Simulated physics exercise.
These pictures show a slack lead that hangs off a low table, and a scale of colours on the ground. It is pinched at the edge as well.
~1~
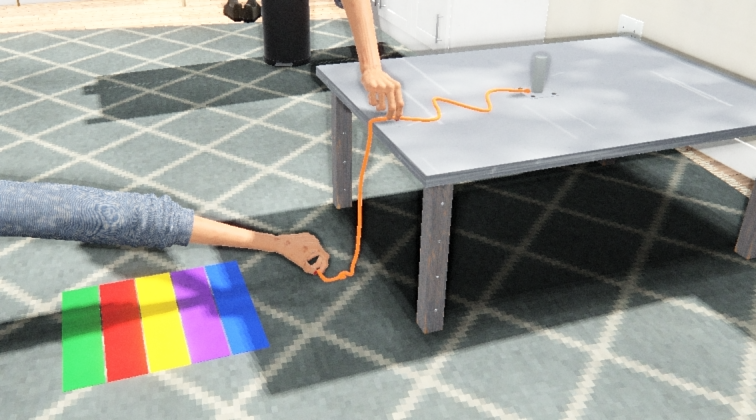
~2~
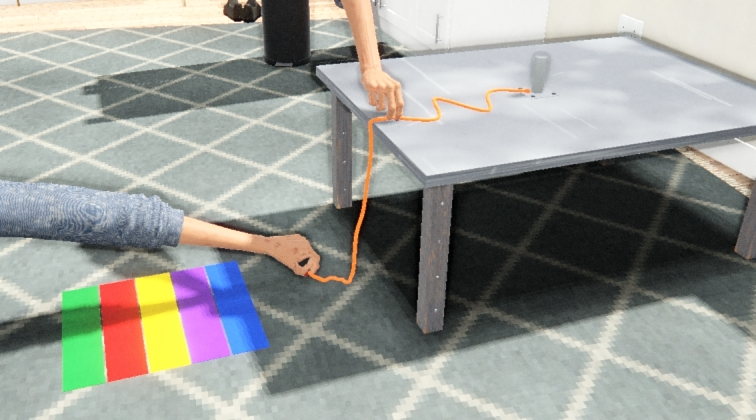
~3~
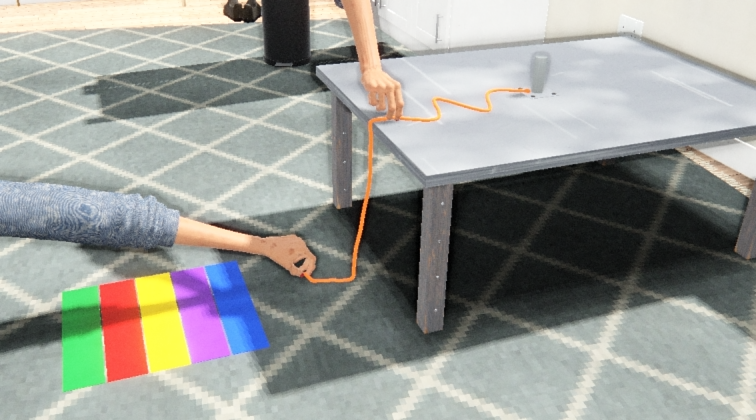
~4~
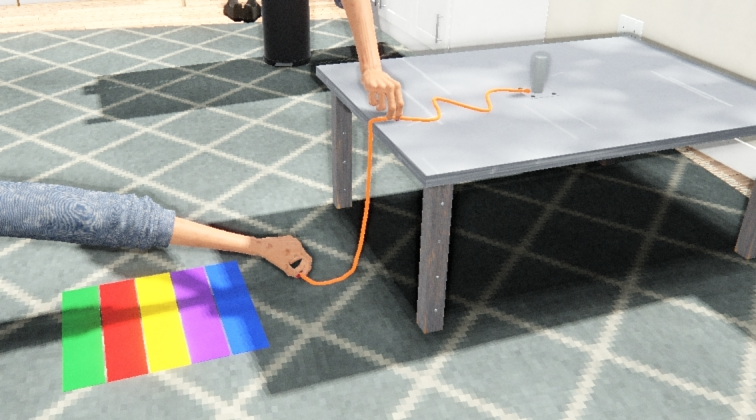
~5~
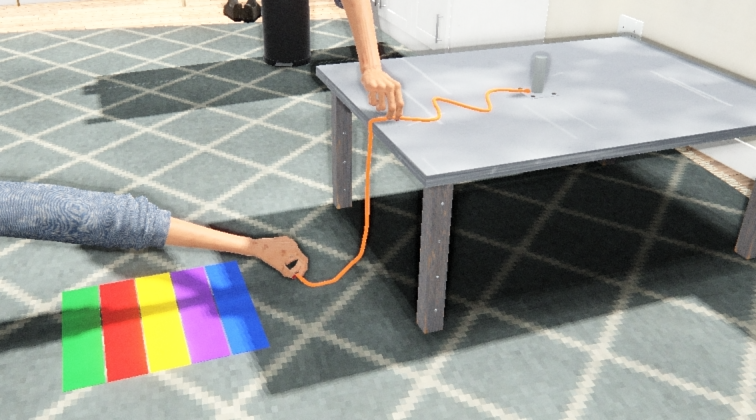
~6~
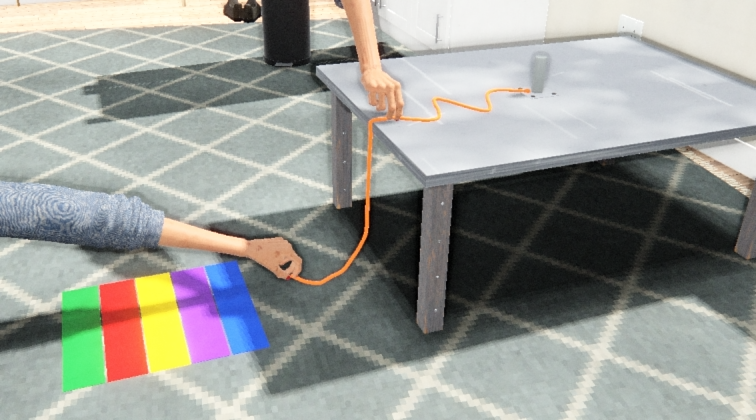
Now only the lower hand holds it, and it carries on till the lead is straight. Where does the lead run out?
The end stops over the green strip.
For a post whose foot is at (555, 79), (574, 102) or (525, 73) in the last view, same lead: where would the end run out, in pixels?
About (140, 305), (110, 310) and (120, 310).
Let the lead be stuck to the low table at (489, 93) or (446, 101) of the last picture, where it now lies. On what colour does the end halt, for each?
Taking them in turn: Green; yellow.
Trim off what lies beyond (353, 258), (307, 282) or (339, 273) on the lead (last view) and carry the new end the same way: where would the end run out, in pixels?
About (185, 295), (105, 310) and (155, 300).
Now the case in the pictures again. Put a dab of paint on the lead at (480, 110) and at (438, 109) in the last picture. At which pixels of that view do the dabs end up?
About (439, 107), and the other about (364, 124).
Soon after, end near (147, 303); over yellow.
After that, end near (105, 311); over red.
At the stop, end near (79, 316); over green. It gets as far as the green strip.
